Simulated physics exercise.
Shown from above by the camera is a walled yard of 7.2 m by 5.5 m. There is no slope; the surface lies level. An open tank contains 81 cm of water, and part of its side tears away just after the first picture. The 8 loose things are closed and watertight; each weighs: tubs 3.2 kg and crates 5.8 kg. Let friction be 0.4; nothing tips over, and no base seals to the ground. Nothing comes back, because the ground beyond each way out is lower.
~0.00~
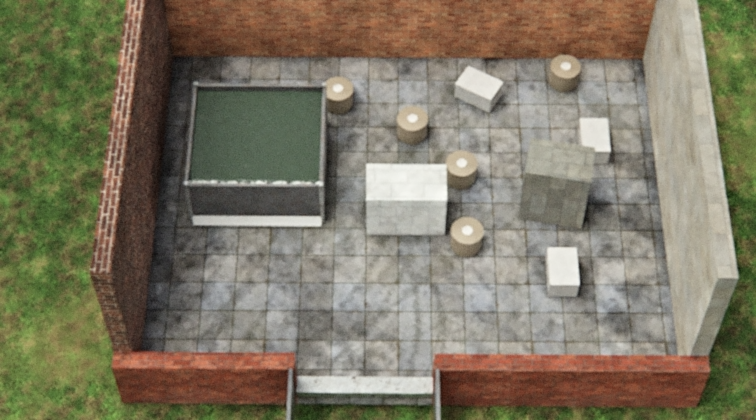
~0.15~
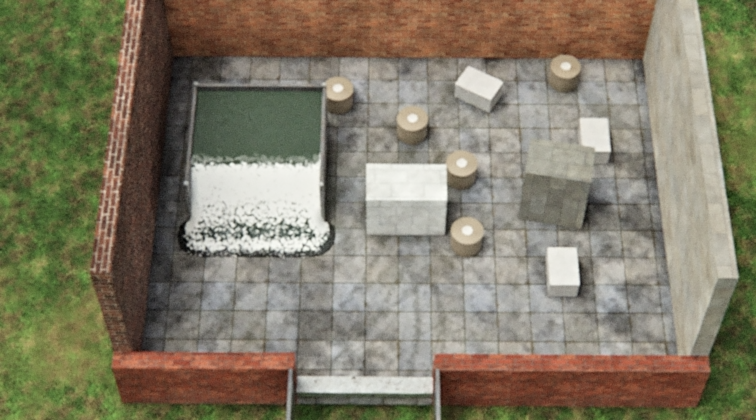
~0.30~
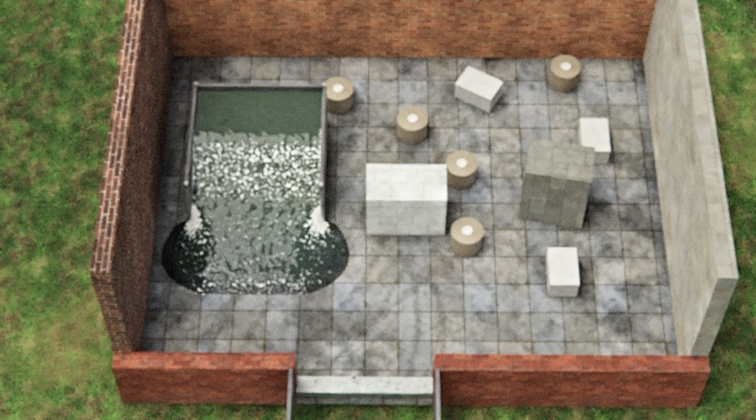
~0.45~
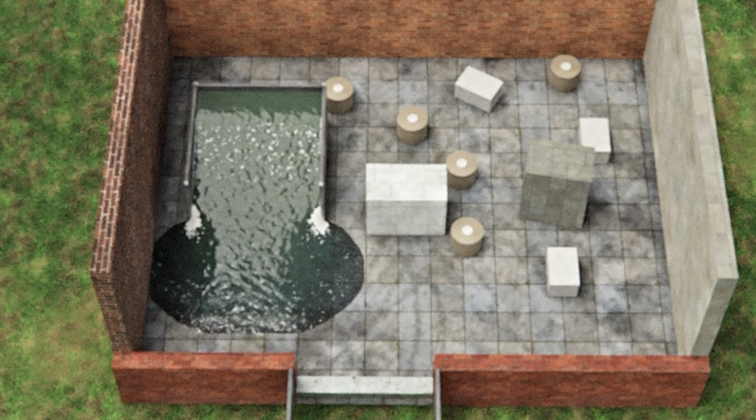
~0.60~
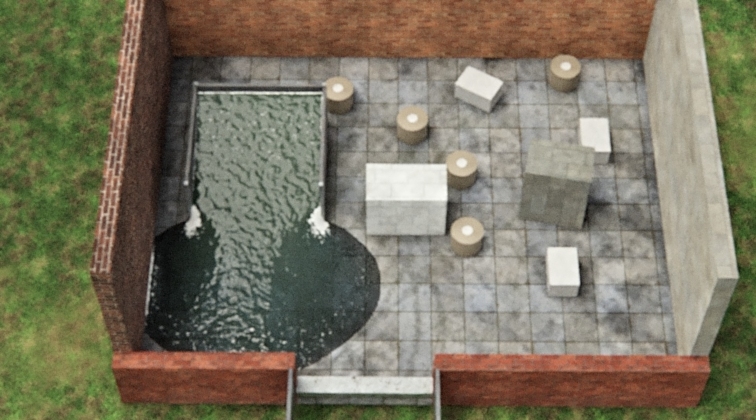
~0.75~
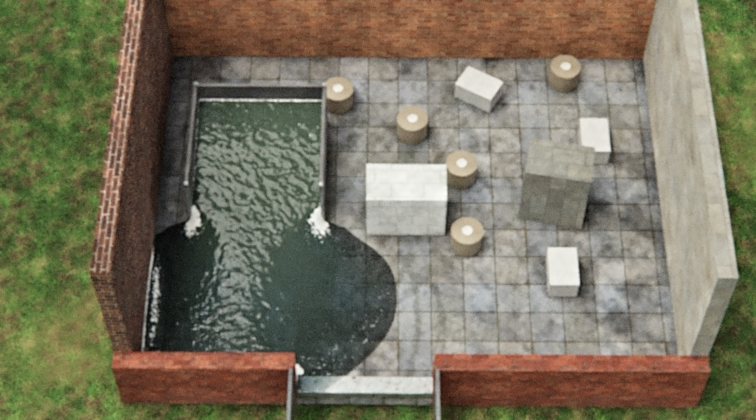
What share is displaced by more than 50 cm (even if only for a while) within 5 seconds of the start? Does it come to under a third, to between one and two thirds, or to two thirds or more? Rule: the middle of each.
Fewer than a third.
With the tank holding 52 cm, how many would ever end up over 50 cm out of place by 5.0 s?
Count: 0.
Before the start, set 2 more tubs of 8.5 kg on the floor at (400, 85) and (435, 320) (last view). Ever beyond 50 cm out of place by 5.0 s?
Listed in order, the answers are inside half a metre followed by beyond half a metre.
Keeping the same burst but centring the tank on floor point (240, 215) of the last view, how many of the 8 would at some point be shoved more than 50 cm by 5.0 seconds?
So the tally would be 2.
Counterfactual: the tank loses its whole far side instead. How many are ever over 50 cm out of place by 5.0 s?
In that case the number is 6.
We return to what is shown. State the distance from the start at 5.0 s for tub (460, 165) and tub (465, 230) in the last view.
0 cm, then 120 cm.
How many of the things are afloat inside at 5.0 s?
Tally: 1 of them.
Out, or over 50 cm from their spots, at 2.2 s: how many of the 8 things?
I count 0 of them.
After 1.1 s 0 of 8 are over 50 cm from their spots; 0 afloat.
After 2.2 s 0 of 8 are over 50 cm from their spots; 0 afloat.
After 3.5 s 0 of 8 are over 50 cm from their spots; 0 afloat.
After 5.0 s 2 of 8 are over 50 cm from their spots, and 2 have been at some point; 1 afloat.
